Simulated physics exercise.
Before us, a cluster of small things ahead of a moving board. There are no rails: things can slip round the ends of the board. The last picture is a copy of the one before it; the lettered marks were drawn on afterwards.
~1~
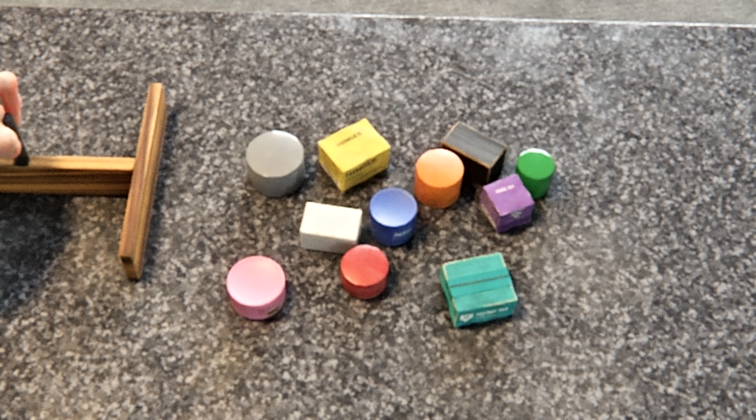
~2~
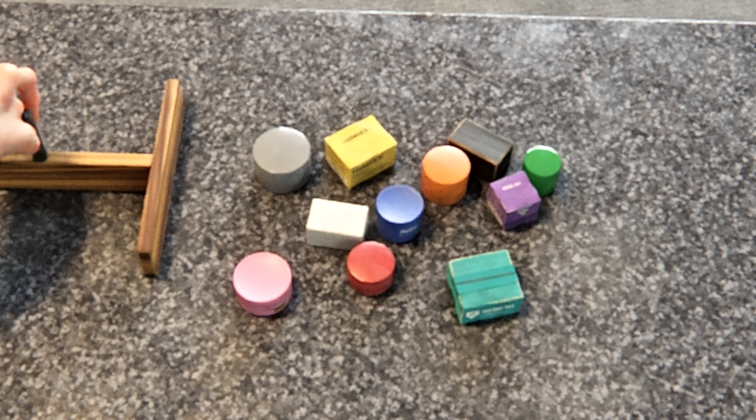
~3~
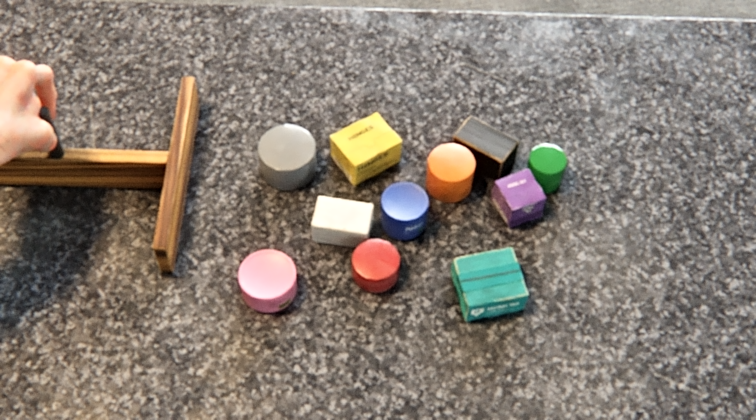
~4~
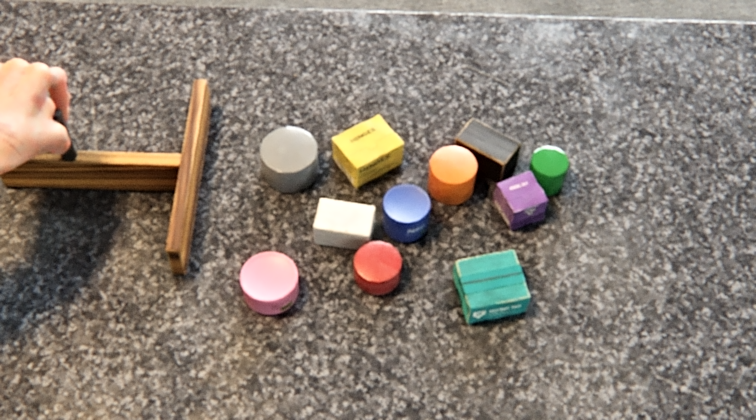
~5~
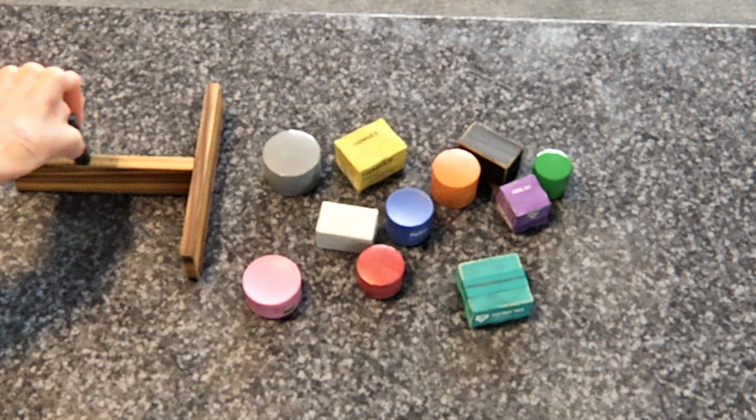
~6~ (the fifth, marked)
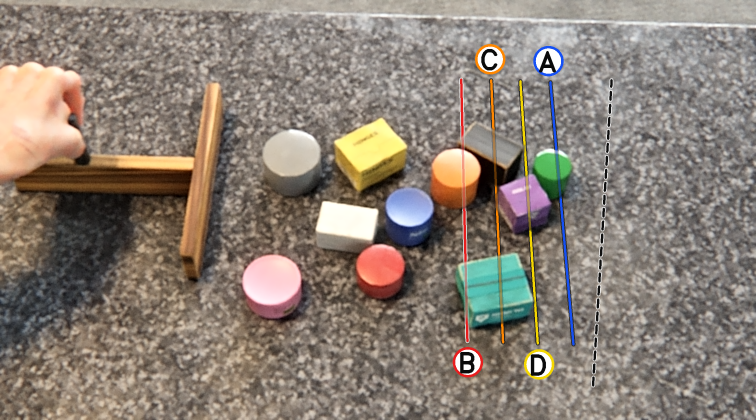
Wooden T-shaped board sliding slowly right across a speckled surface, pushed by a hand, towards a still cluster of colourful tubs and blocks.
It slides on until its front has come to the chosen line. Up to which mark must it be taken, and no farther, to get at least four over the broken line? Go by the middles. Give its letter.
At least to A.
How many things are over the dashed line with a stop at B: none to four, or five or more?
In all, none.
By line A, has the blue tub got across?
Yes.
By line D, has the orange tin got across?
No.
On the marked copy, A at (561, 202); B at (464, 199); C at (497, 200); D at (528, 201); the dashed line at (603, 217).
Following A. Soon after the start, board (330, 167); green pot (550, 175); purple packet (523, 205); none across.
Later, board (460, 171); green pot (573, 174); purple packet (569, 207); none across.
In the end, board (562, 174); purple packet (661, 218); blue tub (649, 250); five across.
As for the rest, B gets none across; C gets none across; D gets only three across.
